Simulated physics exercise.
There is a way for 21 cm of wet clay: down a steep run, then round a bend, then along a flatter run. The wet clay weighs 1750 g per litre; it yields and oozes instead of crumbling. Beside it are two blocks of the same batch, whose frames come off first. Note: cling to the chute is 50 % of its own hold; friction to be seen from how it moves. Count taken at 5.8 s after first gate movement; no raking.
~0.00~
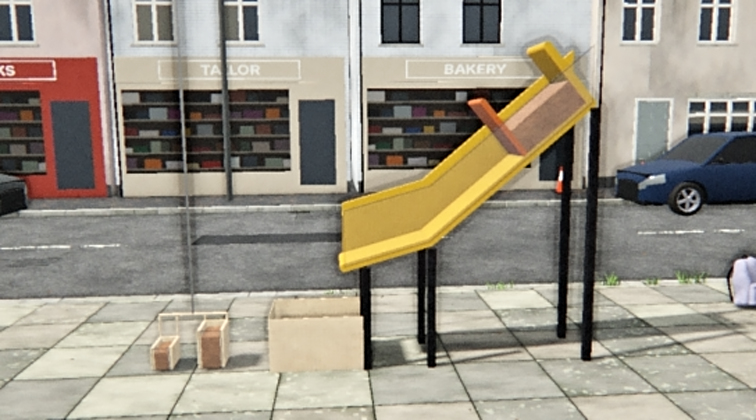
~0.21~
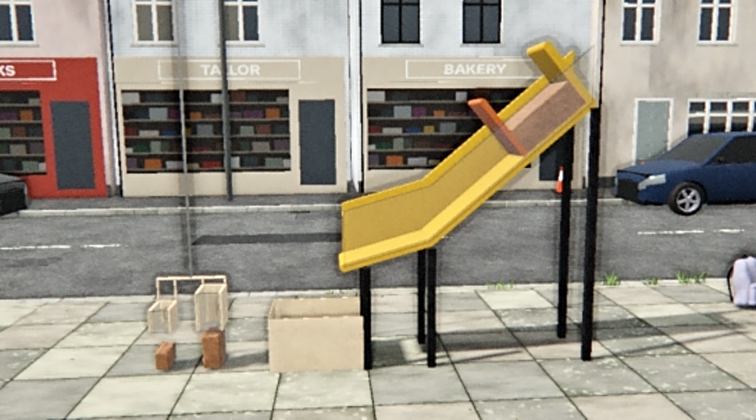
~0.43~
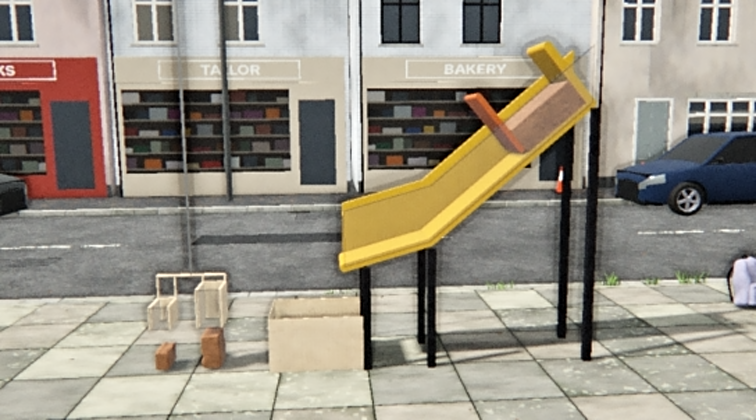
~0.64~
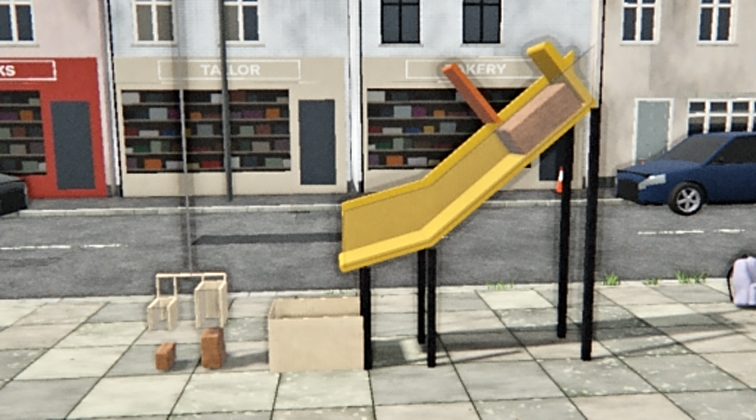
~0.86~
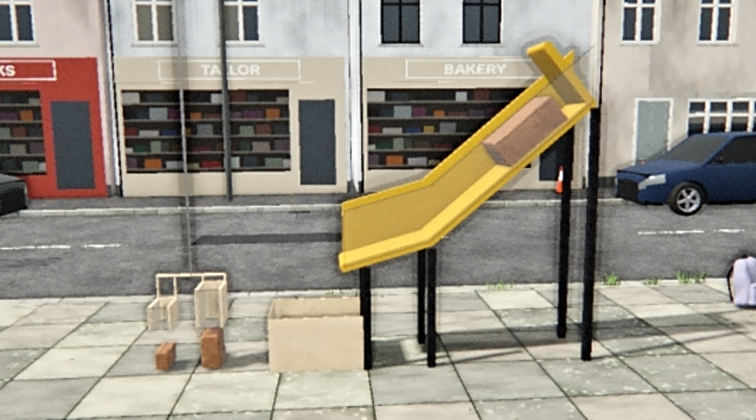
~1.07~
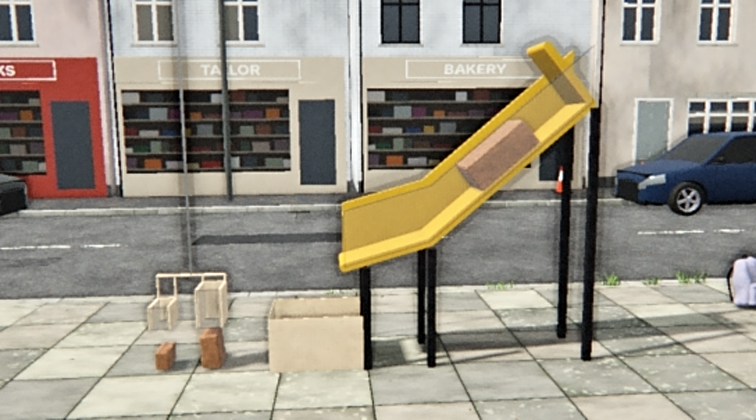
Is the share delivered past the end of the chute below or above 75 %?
Delivered past the end of the chute: In excess of 75 percent.
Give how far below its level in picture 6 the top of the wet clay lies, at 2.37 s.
85.5 cm.
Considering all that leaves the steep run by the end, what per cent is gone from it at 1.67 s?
Fraction so far: Roughly 100 %.
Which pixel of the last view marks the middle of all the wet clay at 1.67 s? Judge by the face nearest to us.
Close to (367, 246) in the last picture.
After 1.67 s, none is on the steep run, all on the flatter one and 0 % past the end.
After 2.37 s, none is on the steep run, 17 % on the flatter one and 83 % past the end.
After 3.08 s, none is on the steep run, none on the flatter one and 100 % past the end.
After 3.79 s, none is on the steep run, none on the flatter one and 100 % past the end.
After 6.22 s, at the end, none is on the steep run, none on the flatter one and 100 % past the end.
